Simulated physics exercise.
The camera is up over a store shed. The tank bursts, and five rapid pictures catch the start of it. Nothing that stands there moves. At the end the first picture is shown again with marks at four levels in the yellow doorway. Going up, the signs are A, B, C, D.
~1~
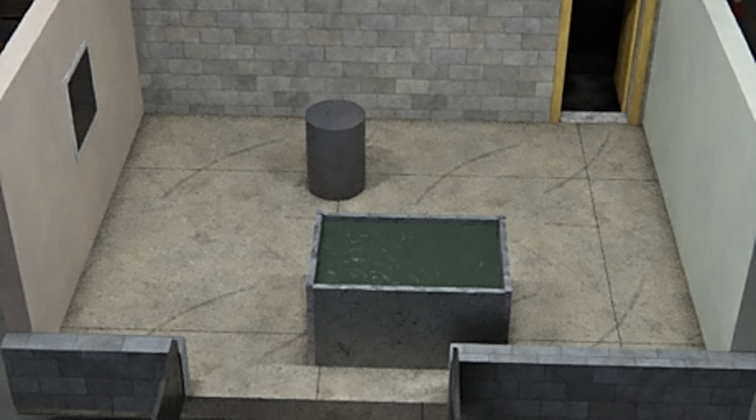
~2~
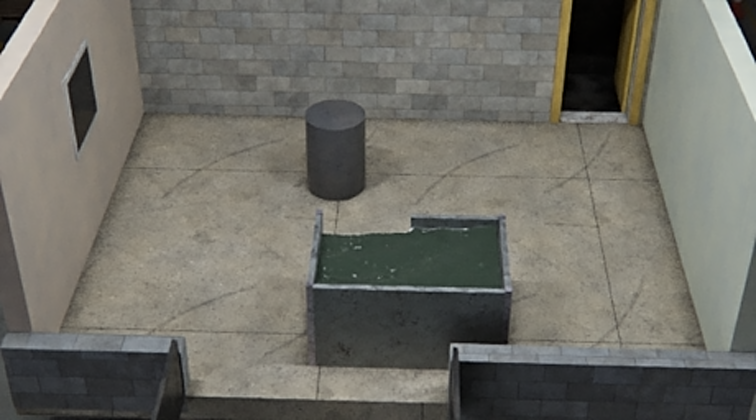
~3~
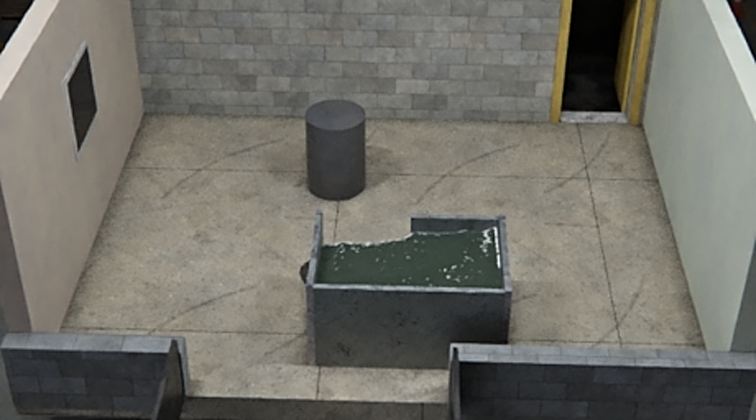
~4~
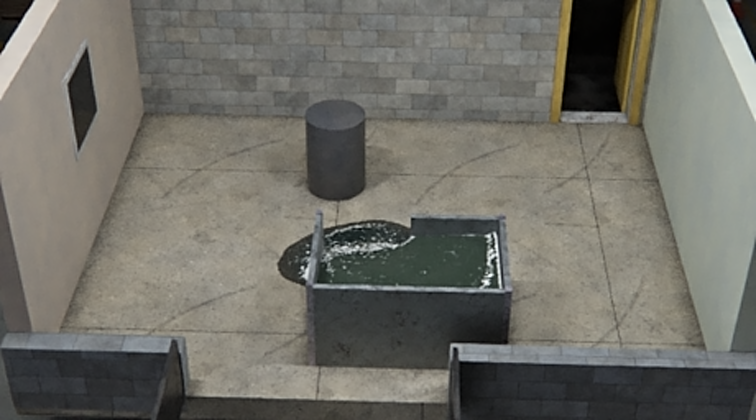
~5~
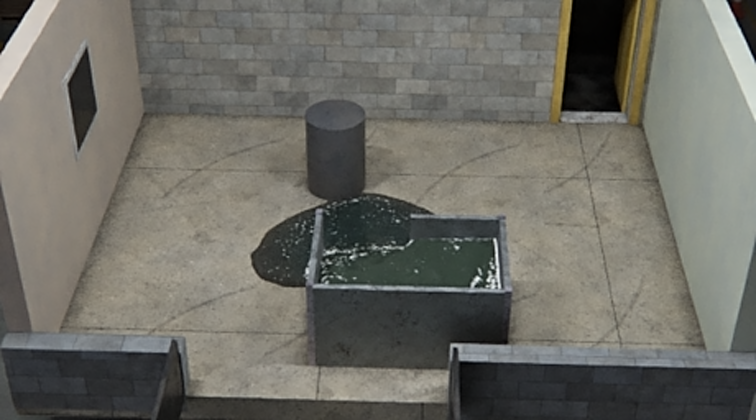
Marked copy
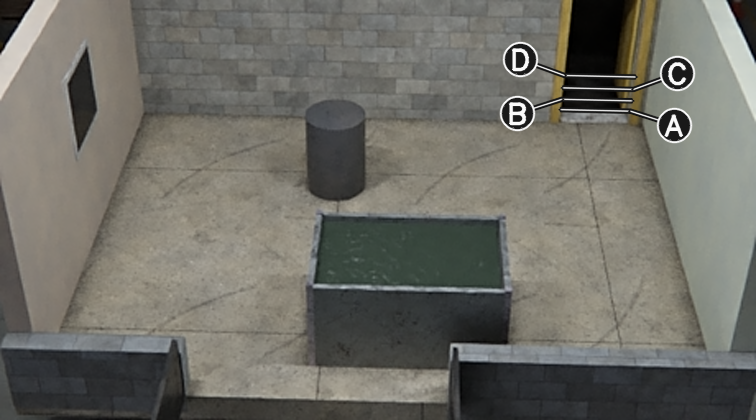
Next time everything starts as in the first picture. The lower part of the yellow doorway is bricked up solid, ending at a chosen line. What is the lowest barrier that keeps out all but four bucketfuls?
Go for A.
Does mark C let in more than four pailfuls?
No, that is safe.
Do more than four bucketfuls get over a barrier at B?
No, that is safe.
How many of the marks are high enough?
All of them.
On the marked copy, A at (595, 110); B at (596, 100); C at (598, 88); D at (599, 76); from the bottom up A, B, C, D.
With A, a splash gets over, under a bucket.
With B, nothing gets over.
With C, nothing gets over.
With D, nothing gets over.
